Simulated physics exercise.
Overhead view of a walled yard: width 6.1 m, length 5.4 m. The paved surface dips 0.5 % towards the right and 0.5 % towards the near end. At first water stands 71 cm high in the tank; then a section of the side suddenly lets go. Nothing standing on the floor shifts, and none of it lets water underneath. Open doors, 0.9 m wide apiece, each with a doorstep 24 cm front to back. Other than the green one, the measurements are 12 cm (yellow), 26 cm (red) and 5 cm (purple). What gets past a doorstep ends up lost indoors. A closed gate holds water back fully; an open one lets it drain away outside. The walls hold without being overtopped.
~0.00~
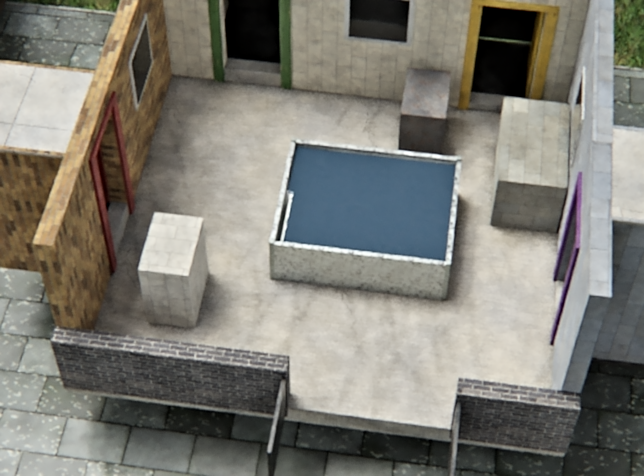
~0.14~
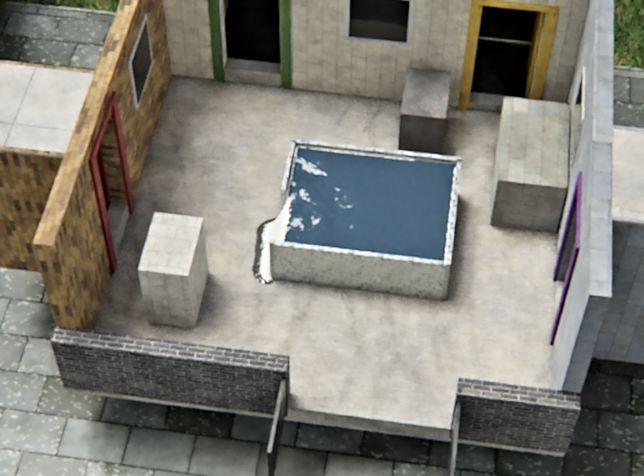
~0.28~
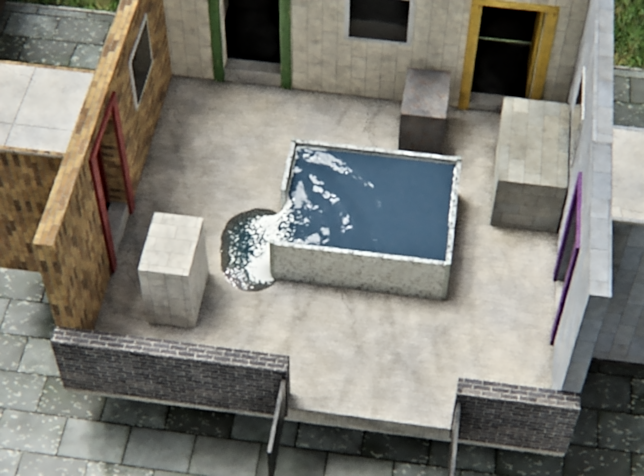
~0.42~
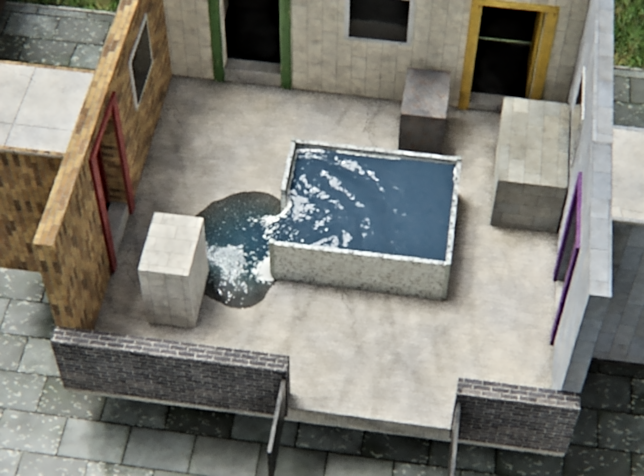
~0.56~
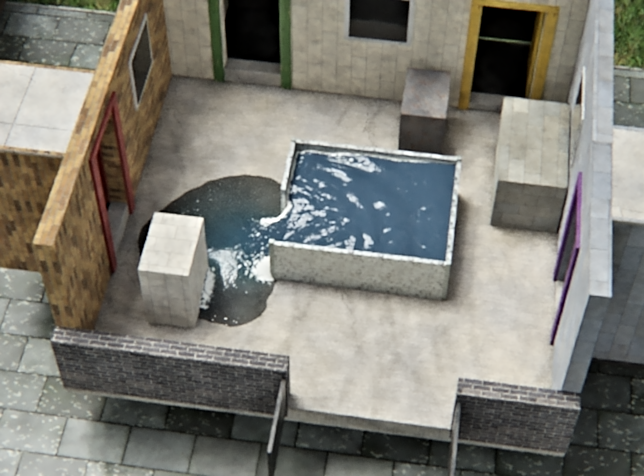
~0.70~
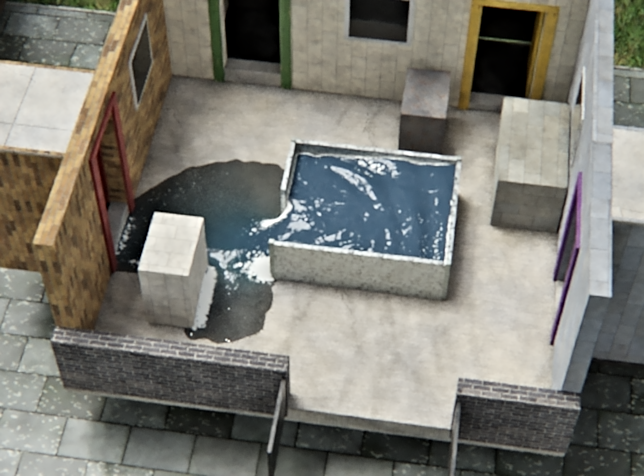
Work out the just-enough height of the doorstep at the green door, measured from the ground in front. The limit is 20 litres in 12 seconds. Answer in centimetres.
It works out at roughly 12 cm.
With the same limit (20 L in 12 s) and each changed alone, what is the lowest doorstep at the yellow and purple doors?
Close to 8.5 cm (yellow) and close to 9.0 cm (purple).
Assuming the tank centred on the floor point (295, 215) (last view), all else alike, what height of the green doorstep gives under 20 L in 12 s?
In this case, 13.0 cm or so.
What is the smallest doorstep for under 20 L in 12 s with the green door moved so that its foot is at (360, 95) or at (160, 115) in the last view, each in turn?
Around 10.0 and 10.0 cm respectively.
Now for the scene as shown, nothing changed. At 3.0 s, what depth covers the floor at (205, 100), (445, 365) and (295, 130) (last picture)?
Close to 10, 2 and 1 cm deep.
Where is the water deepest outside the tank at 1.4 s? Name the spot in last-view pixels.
Around pixel (121, 245).
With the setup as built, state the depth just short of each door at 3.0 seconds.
In cm: Yellow 0, red 31, purple 0, green 16.
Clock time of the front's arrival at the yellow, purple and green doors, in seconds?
Yellow at 4.0 s, purple at 4.5 s and green at 2.4 s.
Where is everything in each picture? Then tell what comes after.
Still water, 71 cm deep, in the tank at (368, 203); the green door at (251, 36) is dry, in the first frame.
Water pours out at (281, 240) and has run 0.3 m, to (262, 235); about 6 cm deep outside, 71 cm at the back, in the second frame.
Water pours out at (281, 241) and has run 0.8 m, to (227, 237); about 10 cm deep outside, 71 cm at the back, in the third frame.
The gap is at (281, 242), the front 1.3 m out at a hidden place; the back of the tank holds 71 cm, in the fourth frame.
Water pours out at (281, 242) and has run 1.9 m, to (144, 241); about 6 cm deep outside, 71 cm at the back, in the fifth frame.
The gap is at (281, 241), the front 2.2 m out at (115, 265); the back of the tank holds 68 cm; 1.8 m in a straight line remain to the green door at (251, 36), in the sixth frame.
After 1.4 s water covers 25 % of the floor, deepest (45 cm) near (121, 245); it has not reached the green door.
After 3.0 s water covers 50 % of the floor, deepest (33 cm) near (121, 245); 16 cm at the green door, 0 litres in over its 26 cm doorstep.
After 12.0 s water covers 95 % of the floor, deepest (14 cm) near (488, 190); 8 cm at the green door, 0 litres in over its 26 cm doorstep.
At the green door as built, the water arrived by 2.4 s and peaked near 17 cm at 2.8 s.
With a doorstep of 10 cm, 37 litres would have come in within the 12 s; with 13.5 cm, 11 litres. So under 20 litres takes about 12 cm.
